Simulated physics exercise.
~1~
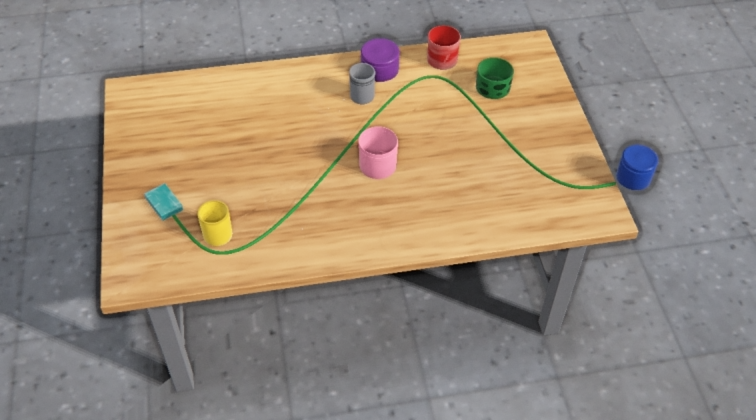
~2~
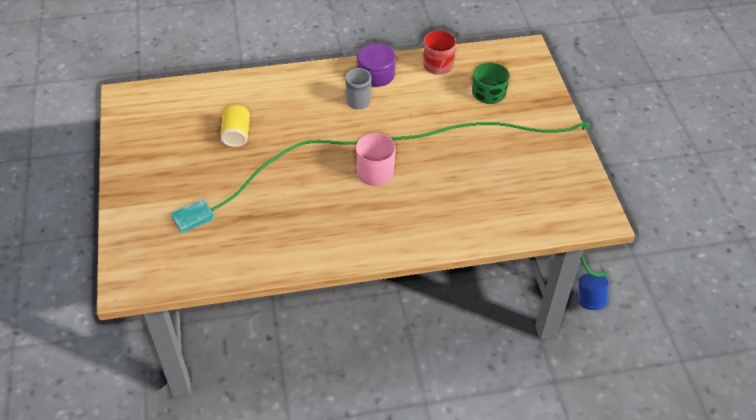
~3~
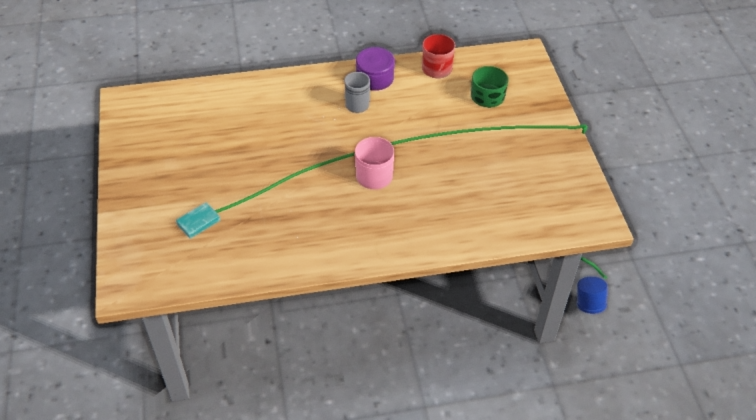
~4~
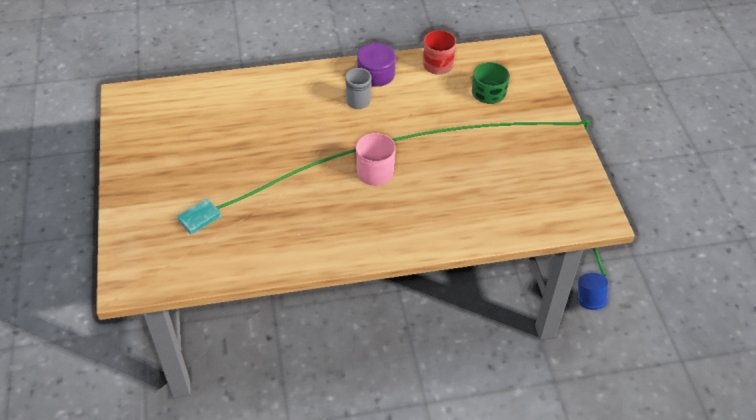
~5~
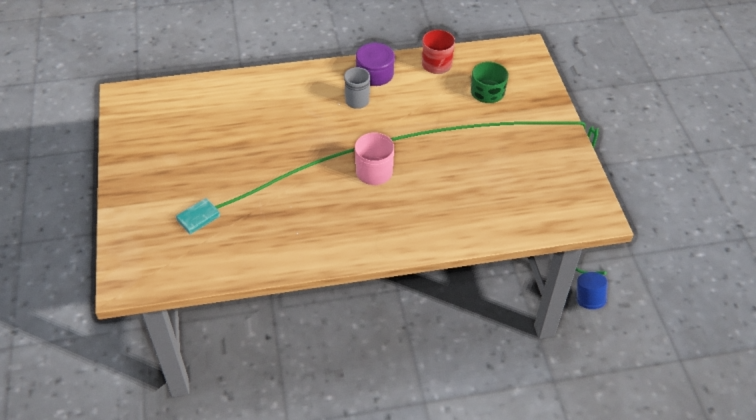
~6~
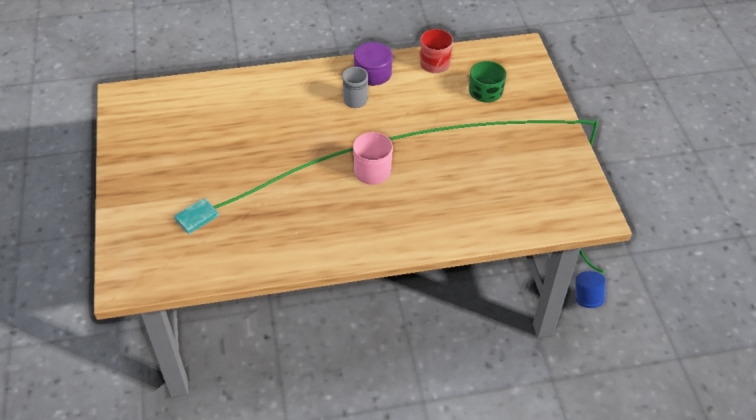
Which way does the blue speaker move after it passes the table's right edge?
The blue speaker moves down, ending up near the floor beside the table leg.
